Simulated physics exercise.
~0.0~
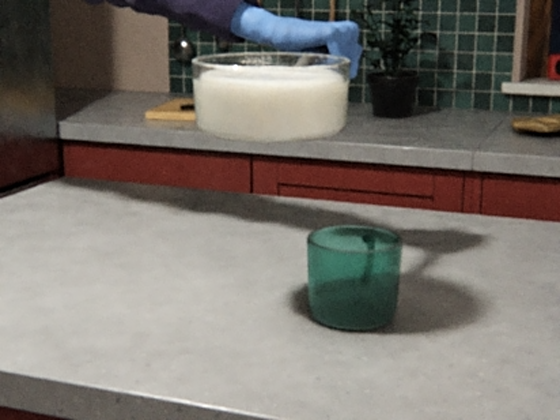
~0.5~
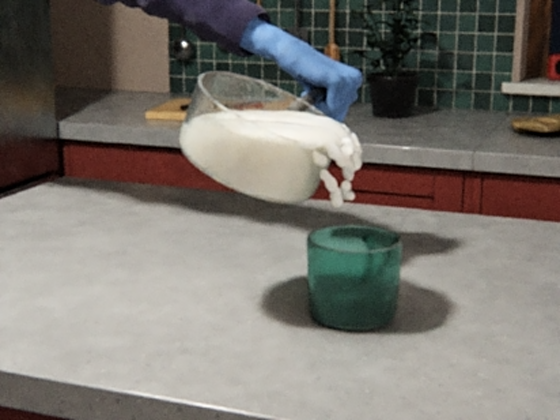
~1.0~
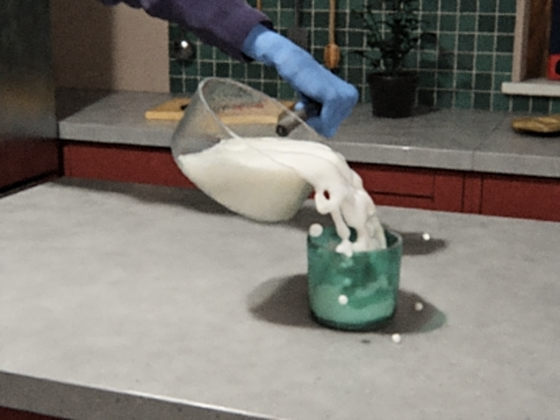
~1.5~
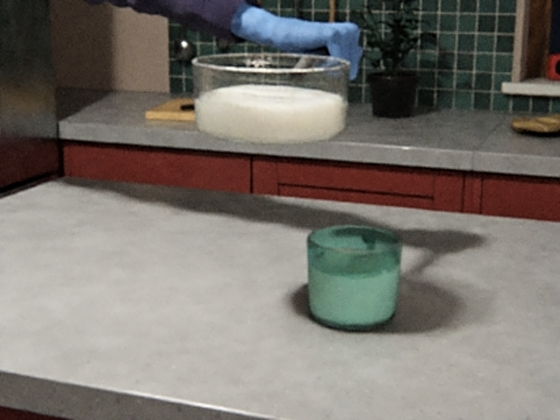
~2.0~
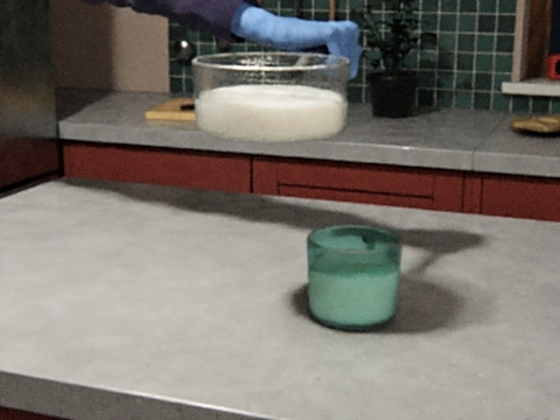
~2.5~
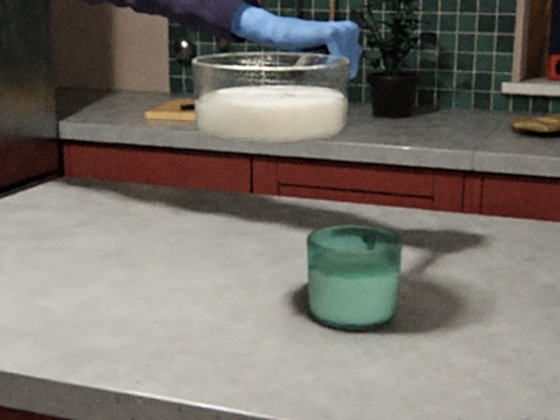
The clip shows a blue-gloved hand tilting a clear glass vessel of milk rightwards over a green cup on a grey counter, pouring milk in with a few stray drops, then levelling the vessel, leaving the cup partly filled and milk still in the vessel.
